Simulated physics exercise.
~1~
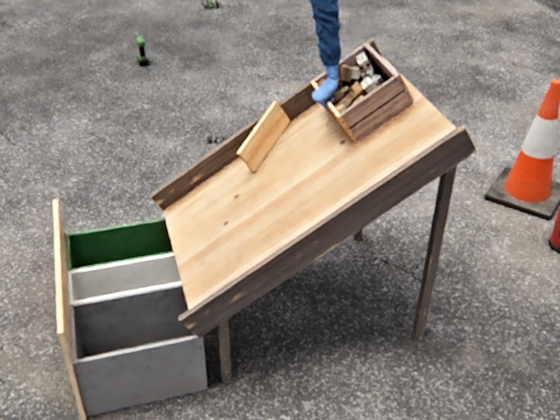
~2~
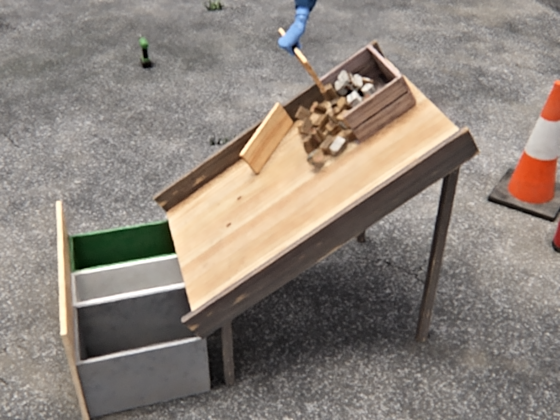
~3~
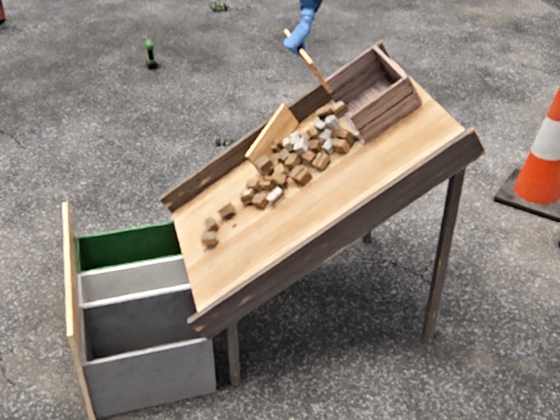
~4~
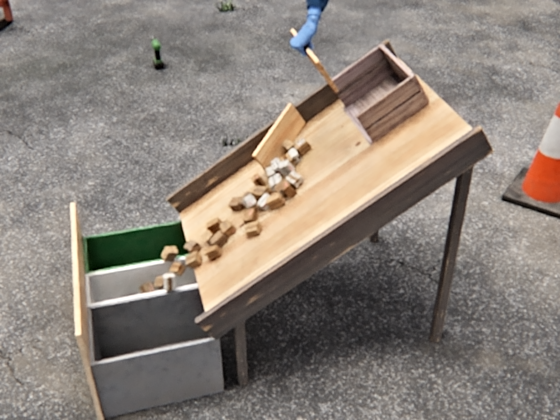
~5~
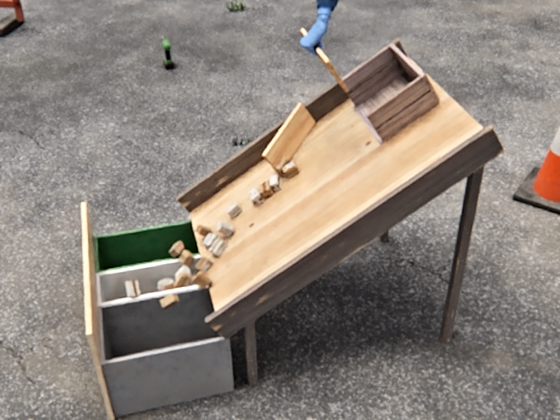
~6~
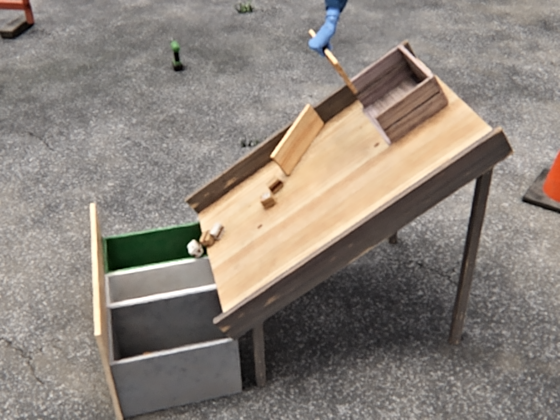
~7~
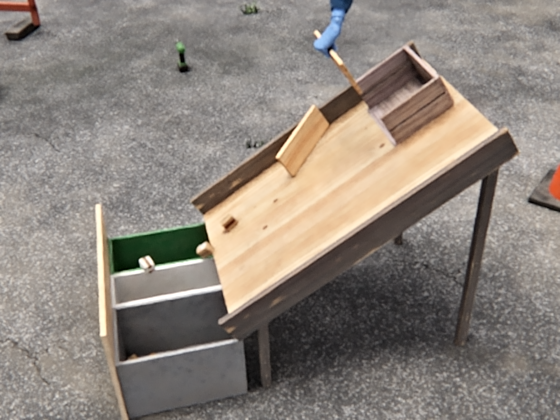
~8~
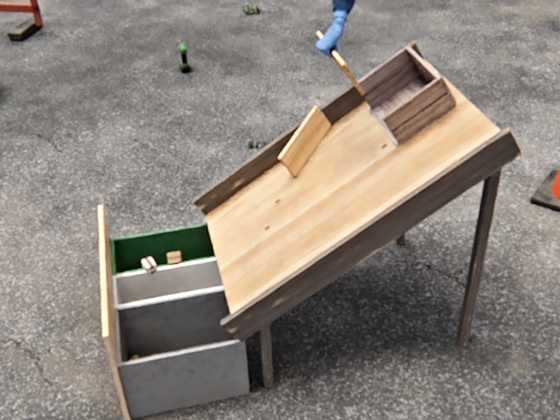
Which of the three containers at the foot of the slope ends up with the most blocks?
The middle one, the white bin, gets the largest share of the blocks.
